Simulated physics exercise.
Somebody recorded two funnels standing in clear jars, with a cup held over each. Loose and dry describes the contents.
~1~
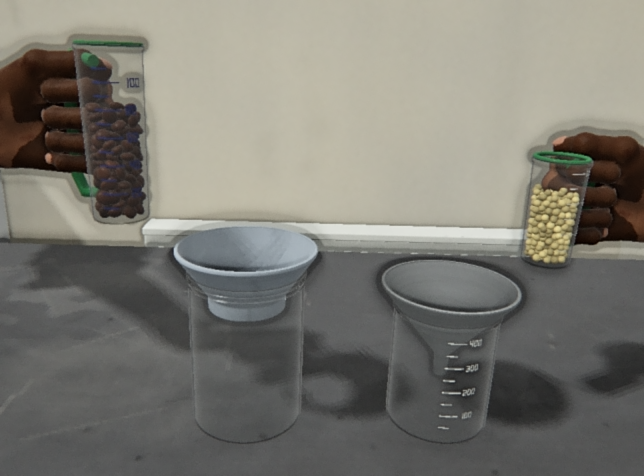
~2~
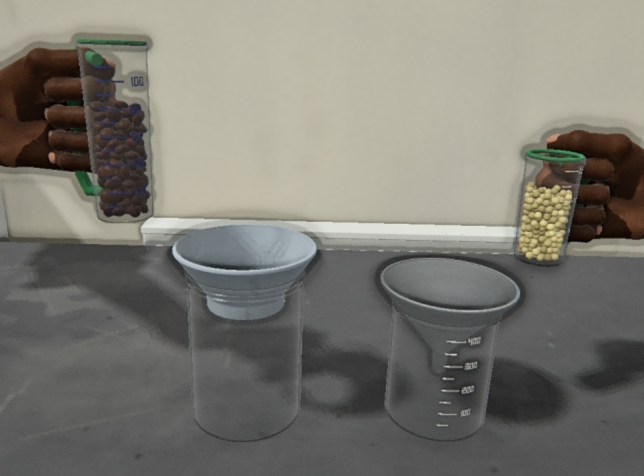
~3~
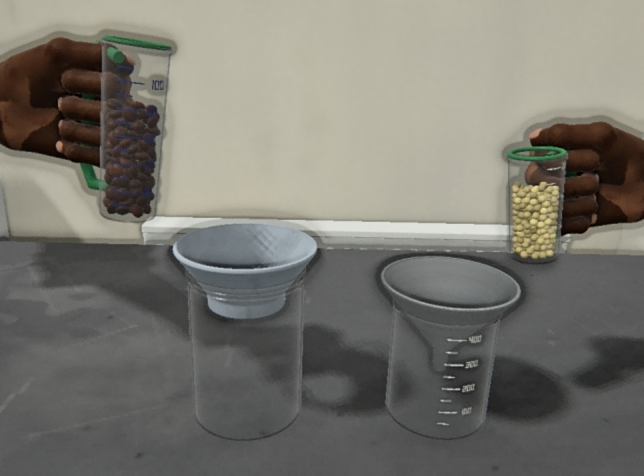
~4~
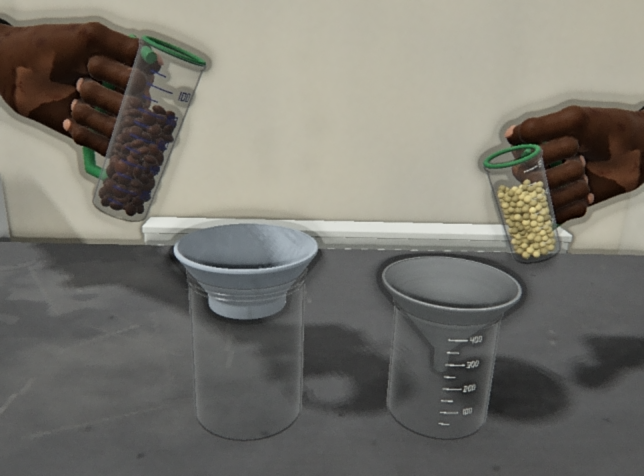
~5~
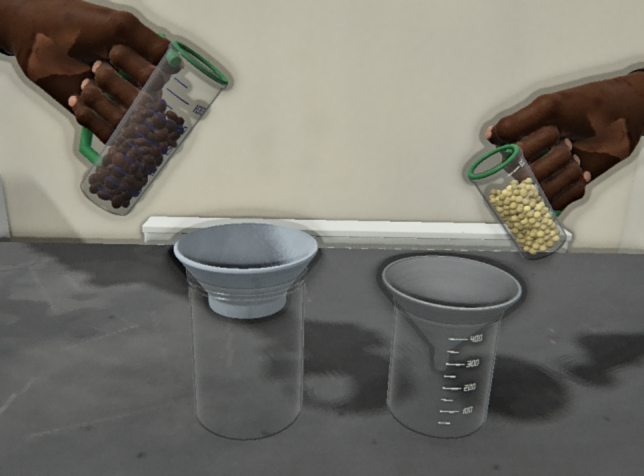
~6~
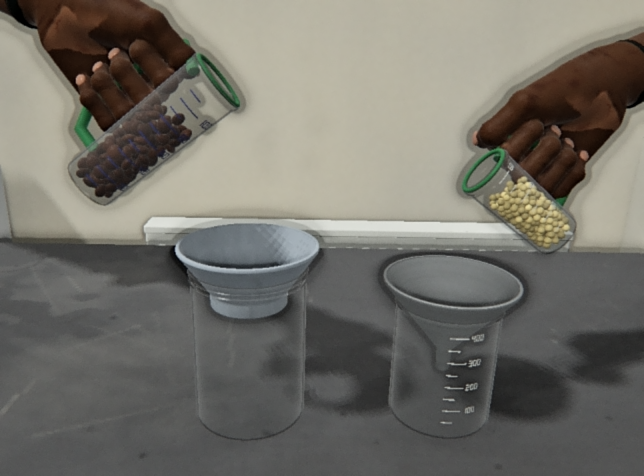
At first, two hands hold clear, green-rimmed cups upright, dark pieces in the left one and pale beans in the right, beyond two funnels set in empty jars. Then the hands move slightly inward and steadily tilt both cups toward each other, while the funnels and jars stay in place.
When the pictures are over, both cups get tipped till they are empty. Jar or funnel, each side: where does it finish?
Left funnel: In the jar; right funnel: Still in the funnel.
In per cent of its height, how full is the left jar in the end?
It ends at about 15 per cent.
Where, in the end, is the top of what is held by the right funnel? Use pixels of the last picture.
The topmost pieces end close to (421, 304).
Then, 0.22 s past the last view, left, all still in the cup; right, all still in the cup.
Then, 0.50 s past the last view, left, all still in the cup; right, all still in the cup.
Then, 0.80 s past the last view, left, nearly all still in the cup, a stray few in or over the funnel; right, most still in the cup, about a quarter in or over the funnel.
Finally, left, all down in the jar; right, nearly all stuck in the funnel, a stray few down in the jar.
